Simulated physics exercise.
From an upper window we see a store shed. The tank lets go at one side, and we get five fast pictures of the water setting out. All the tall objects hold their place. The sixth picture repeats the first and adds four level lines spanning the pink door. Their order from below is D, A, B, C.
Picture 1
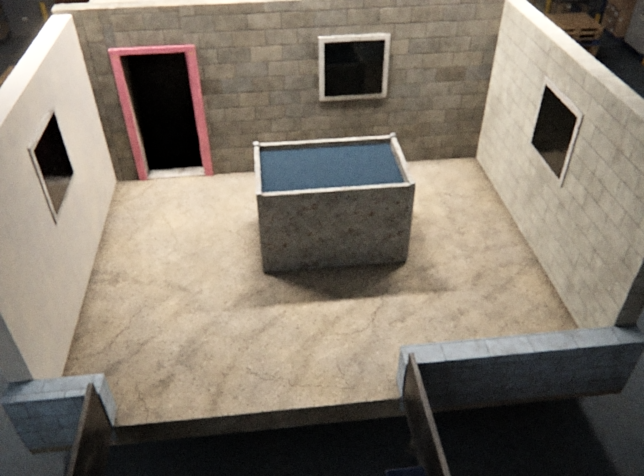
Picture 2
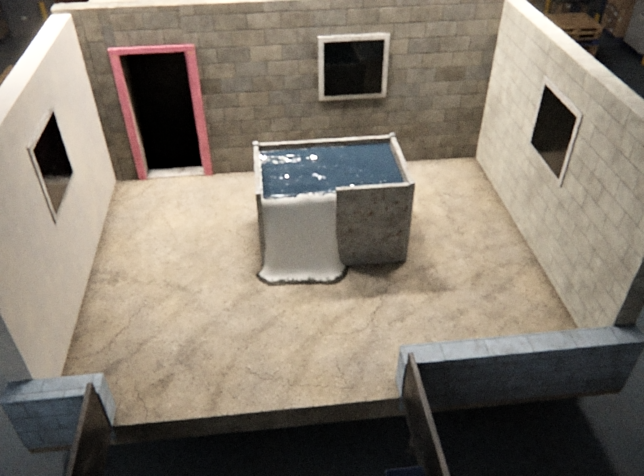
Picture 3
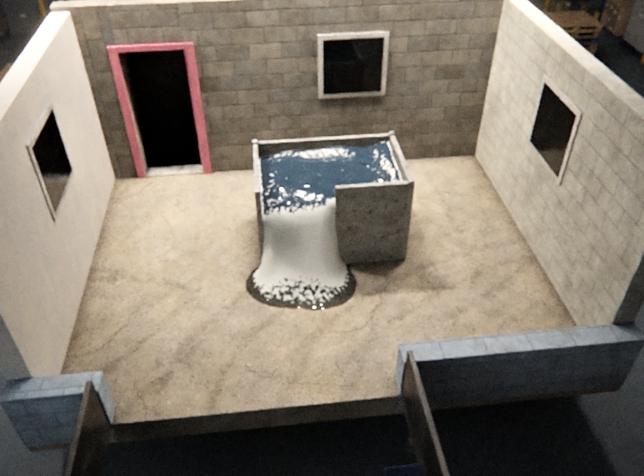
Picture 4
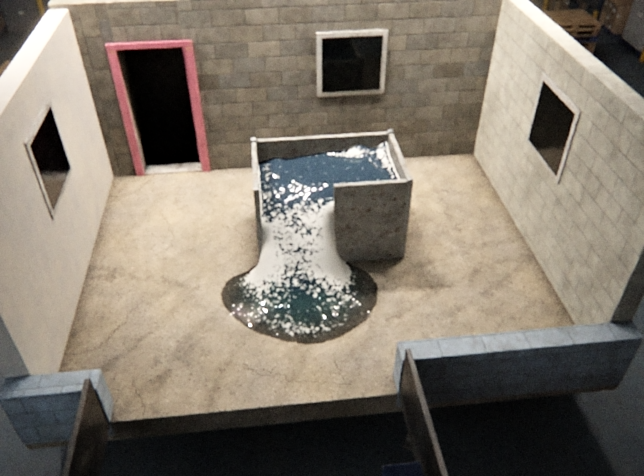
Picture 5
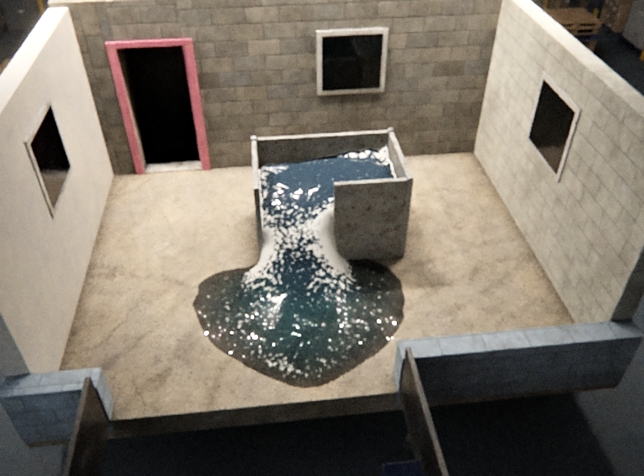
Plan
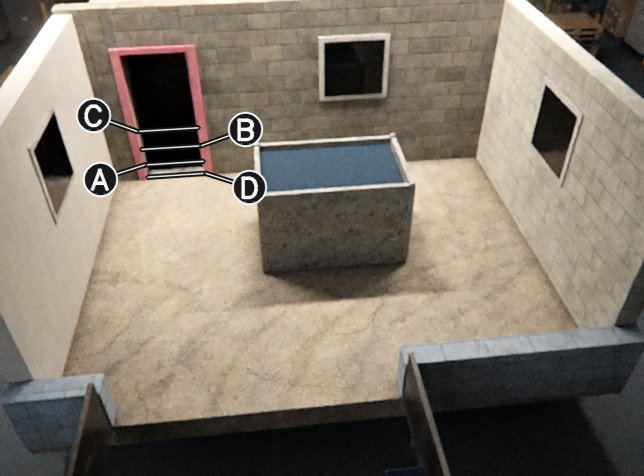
In this clip, seen from above, a tank of still water stands in a walled shed with a pink doorway; its front opens on the left side, and foaming water pours out and spreads across the floor in a widening pool.
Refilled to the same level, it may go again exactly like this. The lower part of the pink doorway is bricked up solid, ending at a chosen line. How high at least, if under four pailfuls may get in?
D.
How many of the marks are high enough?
All of them.
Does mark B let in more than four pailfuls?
No.
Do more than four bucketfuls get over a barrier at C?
No, not at all.
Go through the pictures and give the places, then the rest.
In the first frame, water in the tank at rest, its middle at (331, 169); foot of the pink doorway at (177, 177); open gate at (255, 356).
In the second frame, 1 % of the ground under water, visible out to (341, 274).
In the third frame, 4 % of the ground under water, visible out to (345, 295).
In the fourth frame, 8 % of the ground under water, visible out to (261, 326).
In the fifth frame, 15 % of the ground under water, visible out to (394, 313).
In white, A at (174, 163); B at (171, 147); C at (167, 129); D at (176, 175); from the bottom up D, A, B, C.
If A is chosen, nothing gets over.
If B is chosen, nothing gets over.
If C is chosen, nothing gets over.
If D is chosen, nothing gets over.
